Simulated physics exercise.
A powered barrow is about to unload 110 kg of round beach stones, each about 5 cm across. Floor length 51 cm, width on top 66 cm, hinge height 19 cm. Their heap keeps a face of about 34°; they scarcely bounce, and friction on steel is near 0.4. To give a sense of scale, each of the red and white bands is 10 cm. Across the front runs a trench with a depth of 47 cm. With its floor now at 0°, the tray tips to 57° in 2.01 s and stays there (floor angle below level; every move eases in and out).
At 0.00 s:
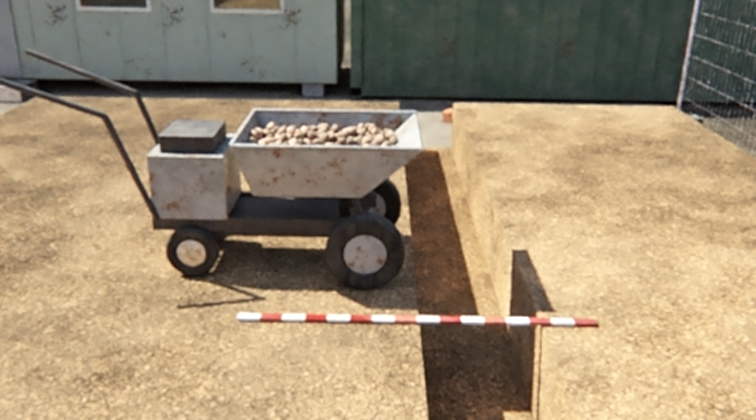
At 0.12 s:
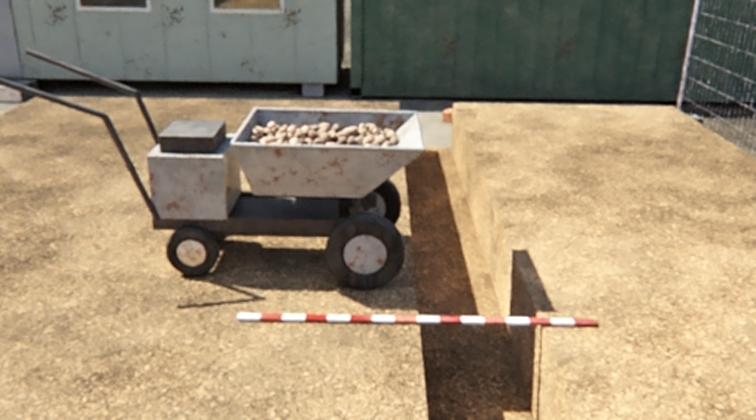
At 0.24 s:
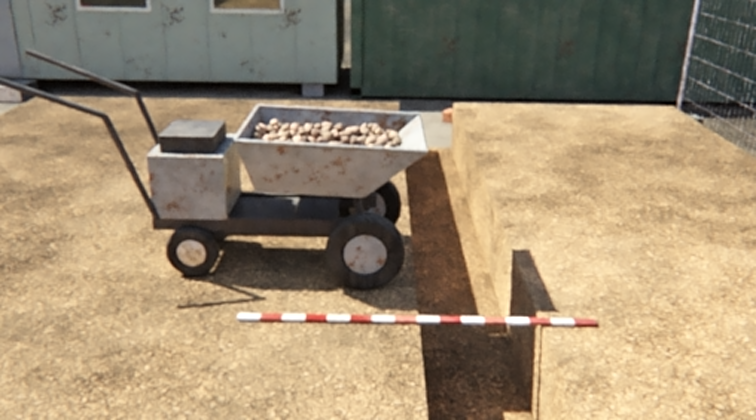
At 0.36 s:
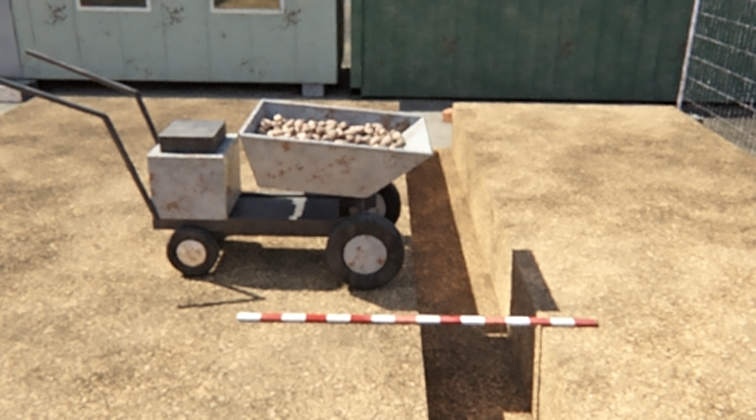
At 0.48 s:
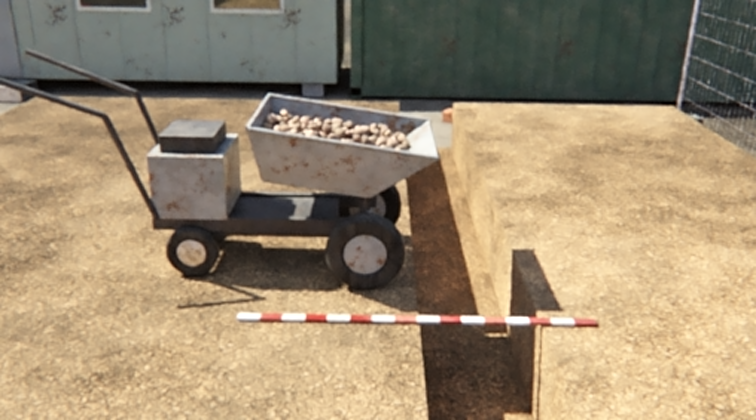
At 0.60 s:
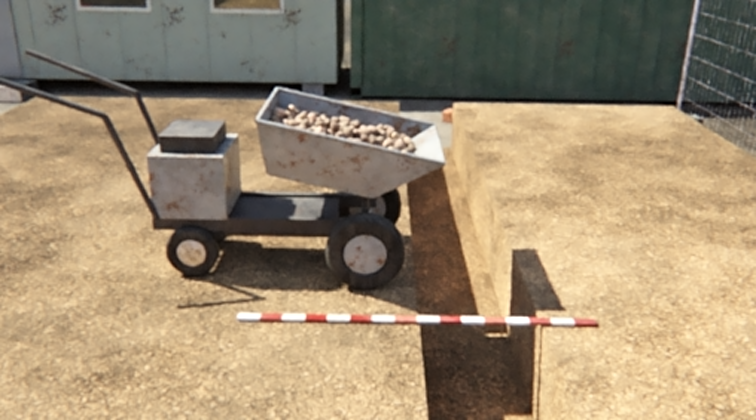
The footage shows a powered barrow loaded with round stones standing beside a trench, with a red and white banded pole across the front; its grey tray tilts gradually to the right, the rear rising while the wheels stay still.
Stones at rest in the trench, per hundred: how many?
Approx. 70 %.
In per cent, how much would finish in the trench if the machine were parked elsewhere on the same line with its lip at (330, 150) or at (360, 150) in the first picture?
I'd say some 100 per cent and some 100 per cent.
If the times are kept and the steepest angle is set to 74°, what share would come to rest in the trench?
In that case near 75 per cent.
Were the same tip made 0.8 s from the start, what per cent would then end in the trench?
55 %.
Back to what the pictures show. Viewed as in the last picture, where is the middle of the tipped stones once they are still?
(495, 326).
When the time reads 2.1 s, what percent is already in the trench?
I'd put it near 35 per cent.
After 1.5 s the floor is at 48°; 99 % in the tray, 1 % in the trench; the foremost stones are at (488, 208).
After 2.1 s the floor is at 57°; 50 % in the tray, 34 % in the trench, 16 % past the trench; the foremost stones are at (577, 258).
After 2.5 s the floor is at 57°; 25 % in the tray, 47 % in the trench, 28 % past the trench; the foremost stones are at (631, 267).
After 4.4 s the floor is at 57°; 0 % in the tray, 70 % in the trench, 30 % past the trench; the foremost stones are at (652, 269).
